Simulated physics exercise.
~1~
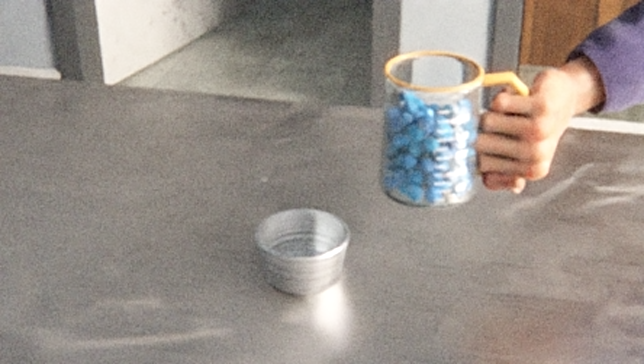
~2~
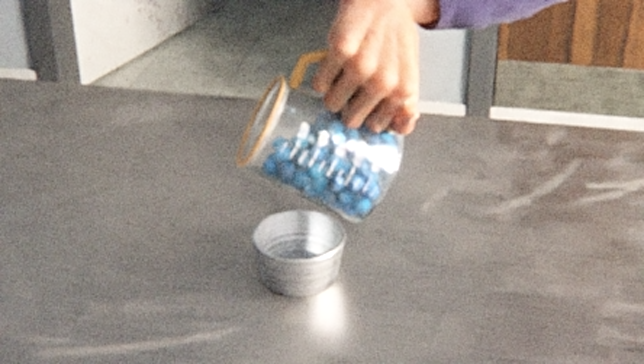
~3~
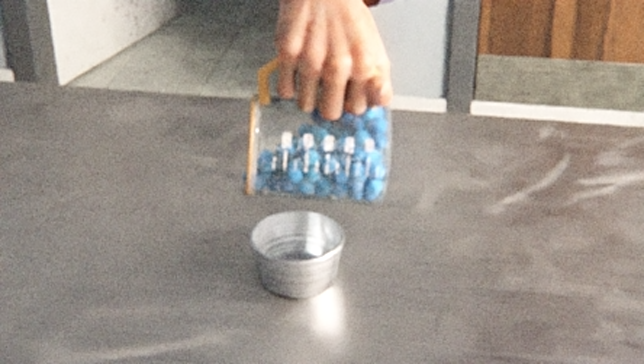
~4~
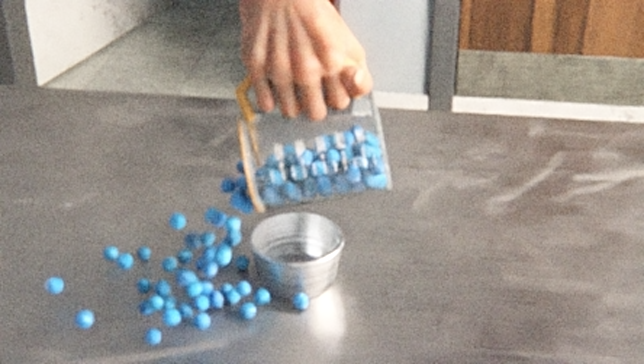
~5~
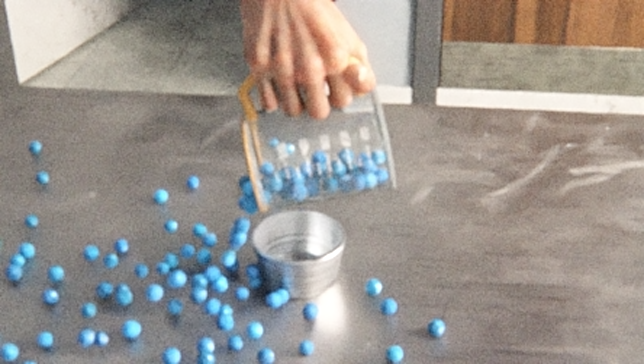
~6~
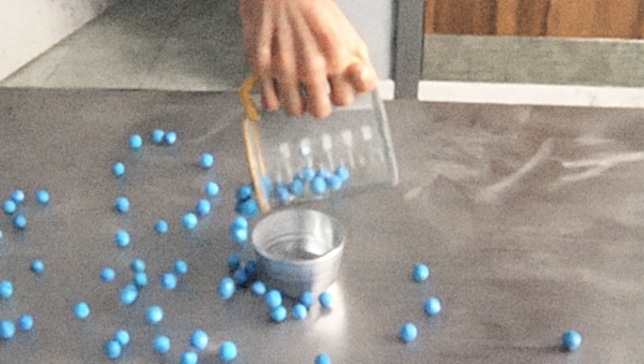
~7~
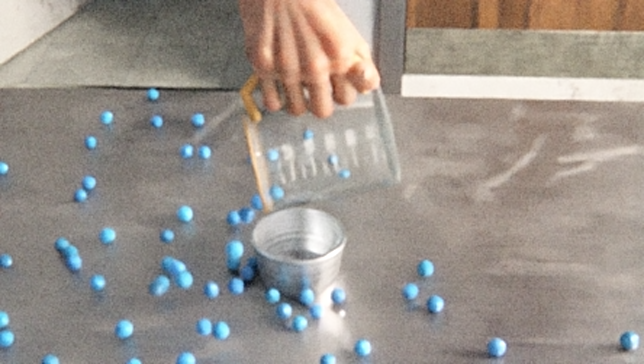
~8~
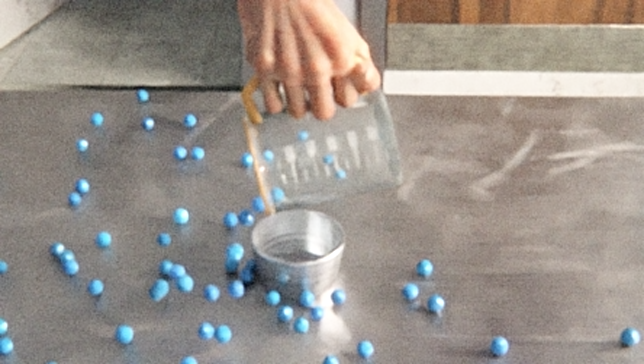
To begin with, a hand in a purple sleeve holds a clear jug of small blue balls upright above a grey metal table, to the upper right of a small silver dish. The hand carries the jug left and tips it onto its side above the dish, its rim pointing left. After the jug tilts further, balls spill past the dish's left side and bounce onto the table. They scatter widely, some rolling right, as the jug steadily empties. Finally, the balls lie strewn around the seemingly empty dish, while the hand still holds the tipped jug.
